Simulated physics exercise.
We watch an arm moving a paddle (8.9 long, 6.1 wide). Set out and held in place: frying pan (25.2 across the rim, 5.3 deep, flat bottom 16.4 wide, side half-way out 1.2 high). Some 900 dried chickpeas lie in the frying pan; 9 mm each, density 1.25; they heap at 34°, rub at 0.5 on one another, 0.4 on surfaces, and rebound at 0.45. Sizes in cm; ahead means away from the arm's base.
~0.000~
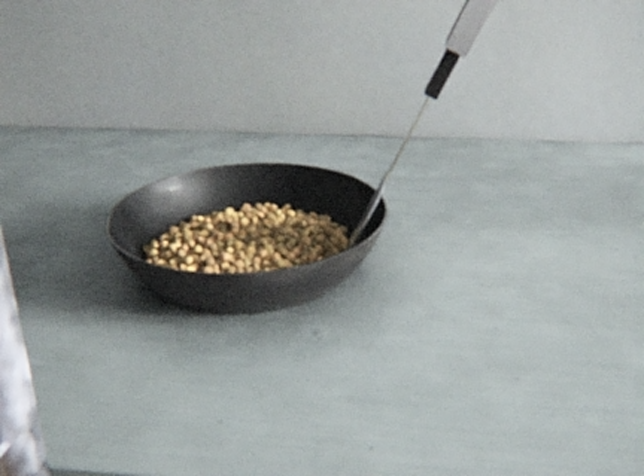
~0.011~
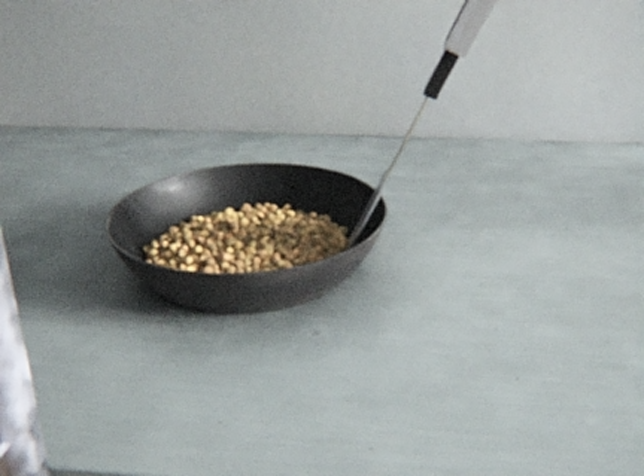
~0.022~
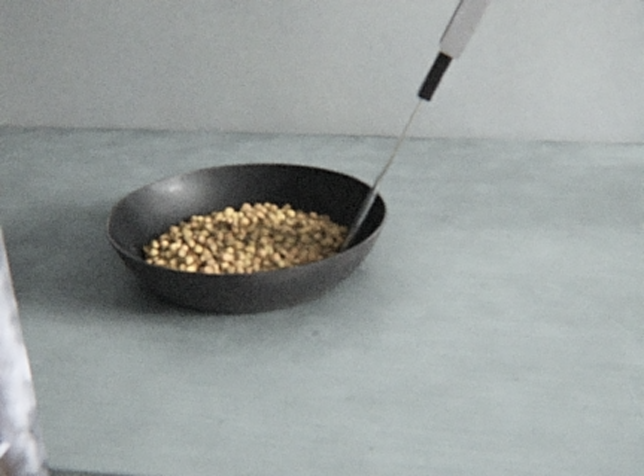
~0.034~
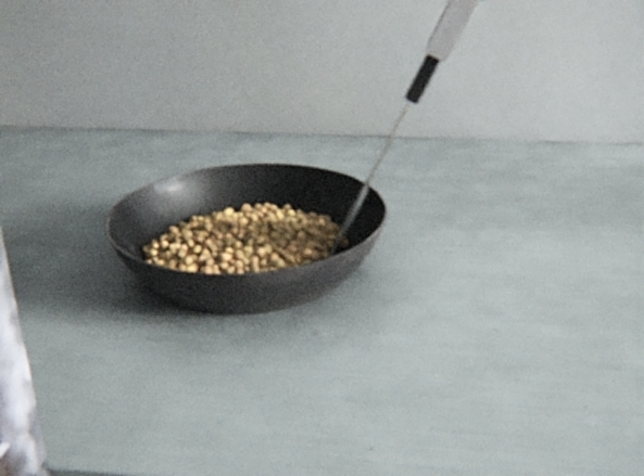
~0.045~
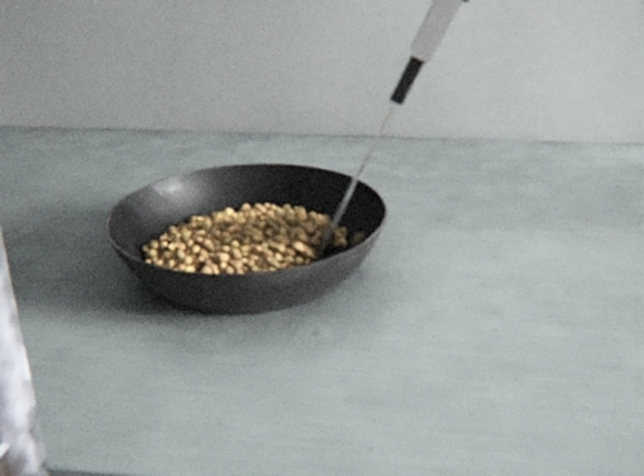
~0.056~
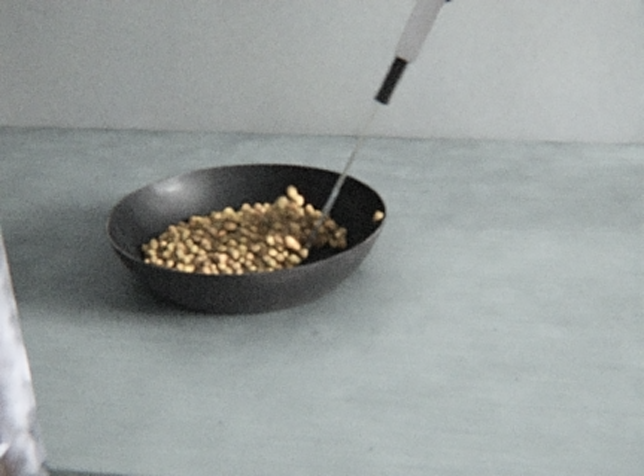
A paddle on a thin shaft rested against the right side of a dark frying pan of chickpeas, then slid a short way left, pushing into the heap and bunching some up.
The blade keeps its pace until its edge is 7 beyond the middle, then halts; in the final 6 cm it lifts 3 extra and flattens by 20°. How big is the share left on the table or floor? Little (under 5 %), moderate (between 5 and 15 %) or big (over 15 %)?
Answer: Moderate; between 5 and 15 % of the dried chickpeas finish on the table or floor.
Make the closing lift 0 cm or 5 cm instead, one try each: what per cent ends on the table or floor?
About 5 and 10 per cent.
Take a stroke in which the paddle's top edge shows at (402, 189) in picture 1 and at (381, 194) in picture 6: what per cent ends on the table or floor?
About 0 per cent.
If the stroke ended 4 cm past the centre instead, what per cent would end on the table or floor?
In that case some 0 per cent.
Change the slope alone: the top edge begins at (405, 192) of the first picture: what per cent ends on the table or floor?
About 5 per cent.
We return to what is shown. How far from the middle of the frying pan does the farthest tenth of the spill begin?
Some 55 cm.
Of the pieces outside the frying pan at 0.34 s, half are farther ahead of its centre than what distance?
Some 20 cm.
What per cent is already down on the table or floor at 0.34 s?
About 8 per cent.
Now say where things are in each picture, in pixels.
In the first picture, paddle top edge at (386, 179), sloping 64°; upper third of the load around (252, 244), from x 145 to 345, top at y 210; 900 in the frying pan.
In the second picture, paddle top edge at (385, 180), sloping 64°; upper third of the load around (252, 244), from x 145 to 345, top at y 210.
In the third picture, paddle top edge at (379, 181), sloping 64°; upper third of the load around (253, 243), from x 145 to 345, top at y 210.
In the fourth picture, paddle top edge at (368, 183), sloping 64°; upper third of the load around (257, 242), from x 145 to 345, top at y 210.
In the fifth picture, paddle top edge at (354, 184), sloping 64°; upper third of the load around (260, 238), from x 145 to 360, top at y 210.
In the sixth picture, paddle top edge at (339, 184), sloping 64°; upper third of the load around (260, 235), from x 145 to 375, top at y 195; 900 in the frying pan.
By 0.09 s, sloping 64°, highest piece 11 above the table; 899 in the frying pan, 1 on the blade or in flight.
By 0.12 s, sloping 58°, highest piece 15 above the table; 898 in the frying pan, 2 on the blade or in flight.
By 0.34 s, sloping 44°, highest piece 17 above the table; 826 in the frying pan, 67 on the table or floor, 7 on the blade or in flight.
By 1.39 s, sloping 44°, highest piece 5 above the table; 824 in the frying pan, 76 on the table or floor.
Final count, 824 in the frying pan, 76 on the table or floor. That is 8 % on the table or floor.
